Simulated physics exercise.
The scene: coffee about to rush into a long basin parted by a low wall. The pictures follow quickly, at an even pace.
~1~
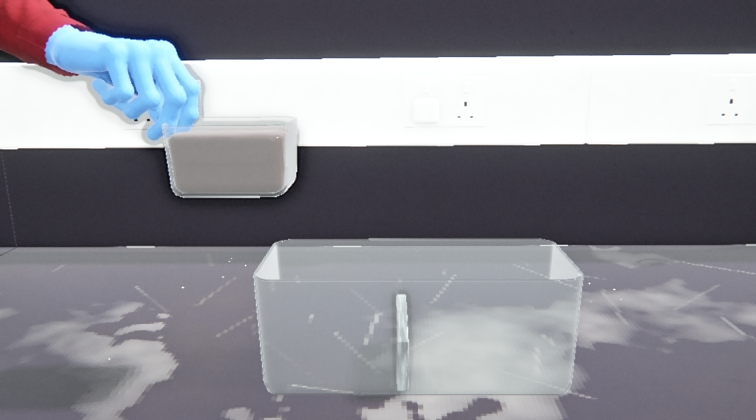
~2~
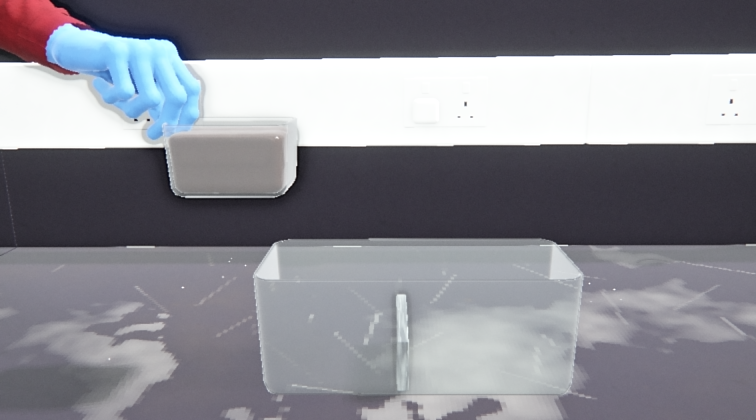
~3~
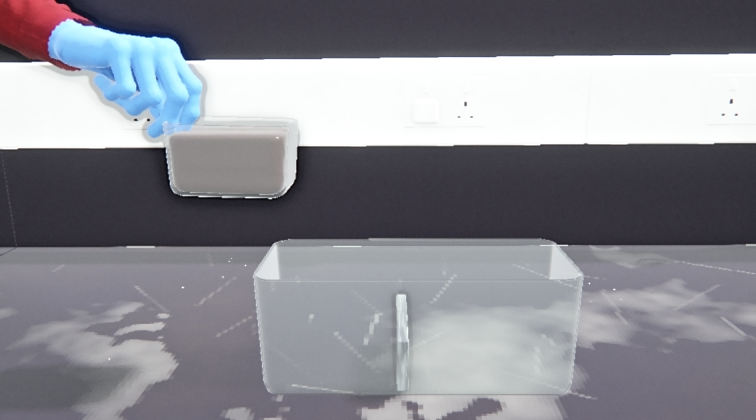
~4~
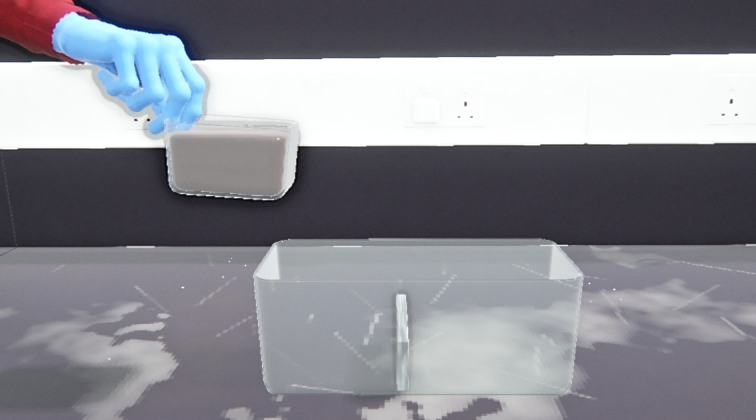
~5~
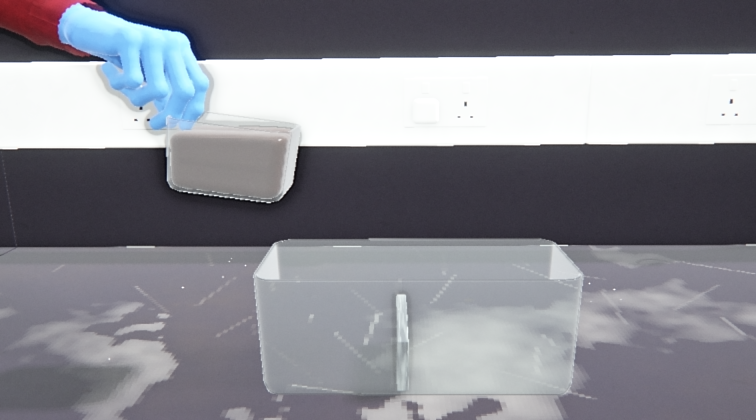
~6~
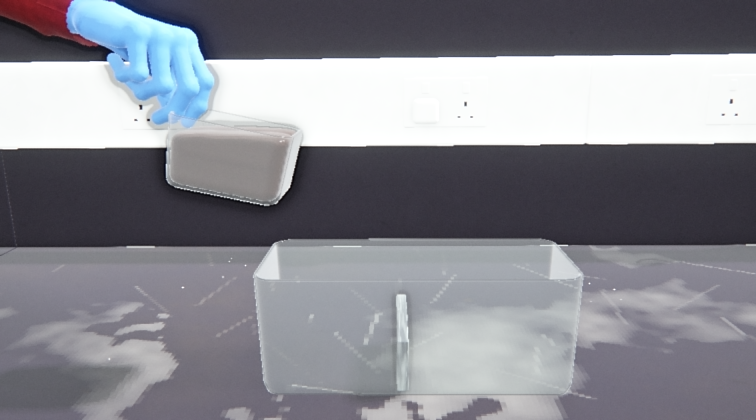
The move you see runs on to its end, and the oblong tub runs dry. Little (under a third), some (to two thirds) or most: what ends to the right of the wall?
It comes to under a third.
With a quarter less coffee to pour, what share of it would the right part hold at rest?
Close to 5 per cent.
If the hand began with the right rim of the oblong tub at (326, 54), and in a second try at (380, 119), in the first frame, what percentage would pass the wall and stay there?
The first gives 60 %, the second 80 %.
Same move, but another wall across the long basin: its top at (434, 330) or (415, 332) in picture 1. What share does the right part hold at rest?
In turn 10 and 10 in a hundred.
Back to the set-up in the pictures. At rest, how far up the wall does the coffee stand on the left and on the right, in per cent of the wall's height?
Left about 50, right about 0.
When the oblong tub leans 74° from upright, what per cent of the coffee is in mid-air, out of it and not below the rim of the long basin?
Near 35 %.
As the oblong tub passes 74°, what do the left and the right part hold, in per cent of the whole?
Some 15 per cent left and 0 right.
A moment on, the tilt is 74° and 48 per cent is still to pour, 17 is left of the wall and 0 right of it.
Next, the tilt is 106° and 7 per cent is still to pour, 86 is left of the wall and 1 right of it.
Then the tilt is 107° and 0 per cent is still to pour, 96 is left of the wall and 3 right of it.
Later the tilt is 107° and 0 per cent is still to pour, 96 is left of the wall and 3 right of it.
Finally, 96 per cent lies left of the wall, 3 right of it and 0 outside.
